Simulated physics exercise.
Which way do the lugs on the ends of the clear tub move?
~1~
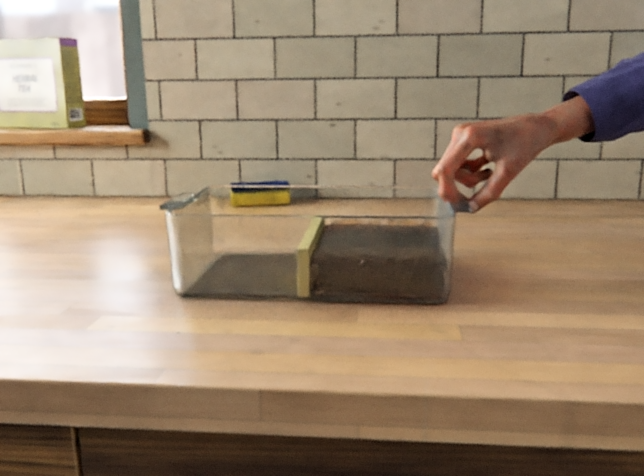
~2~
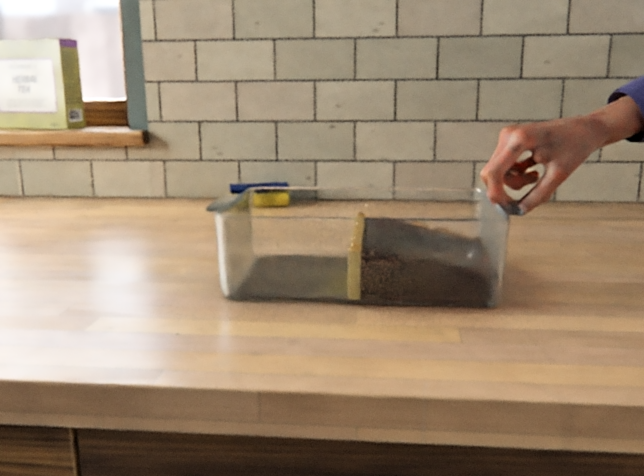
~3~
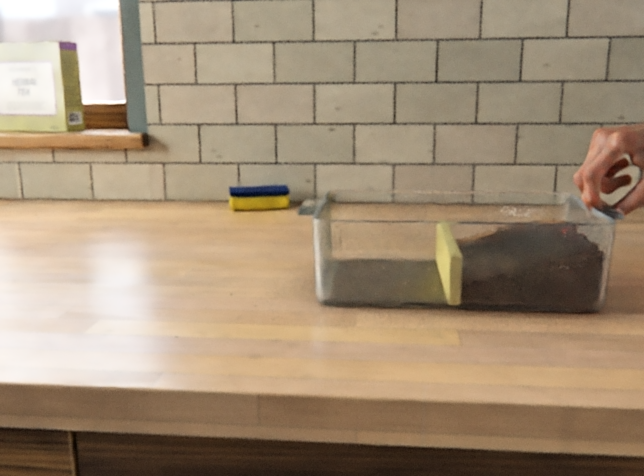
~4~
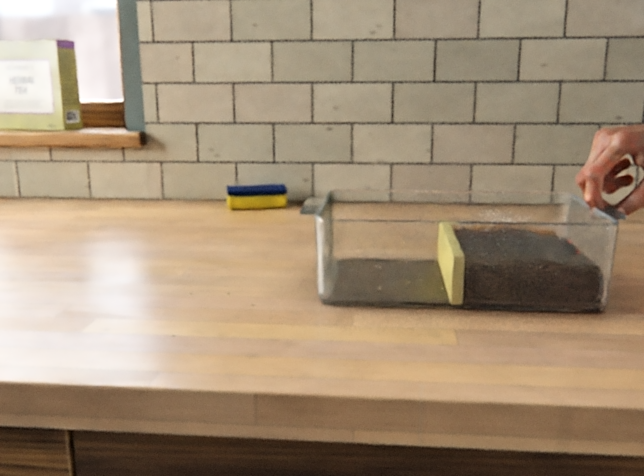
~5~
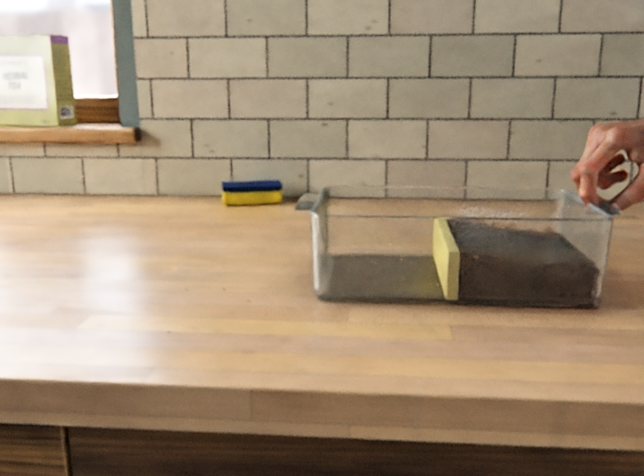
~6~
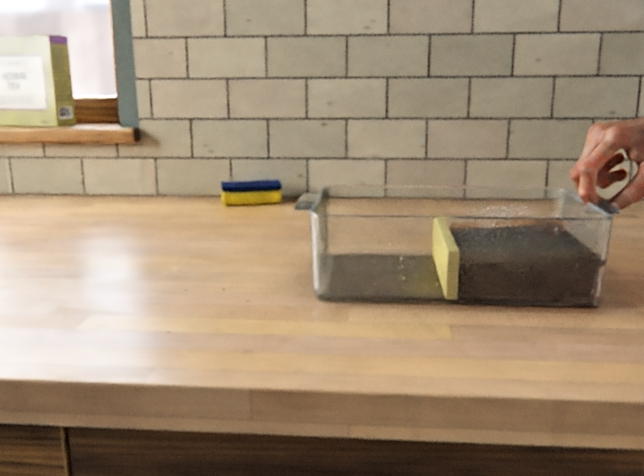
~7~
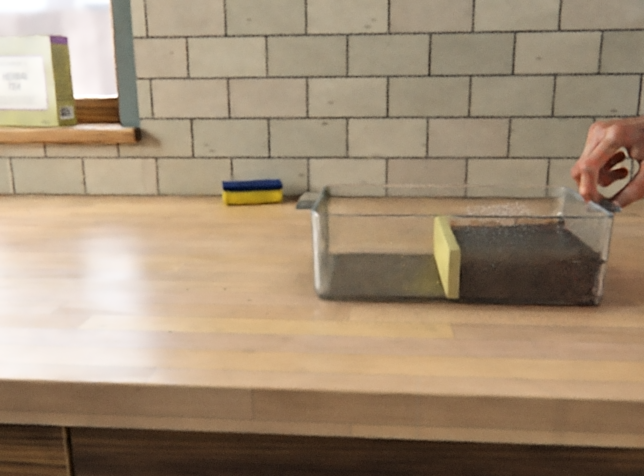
The lugs move to the right along with the tub as the hand pulls it, and then they stop.
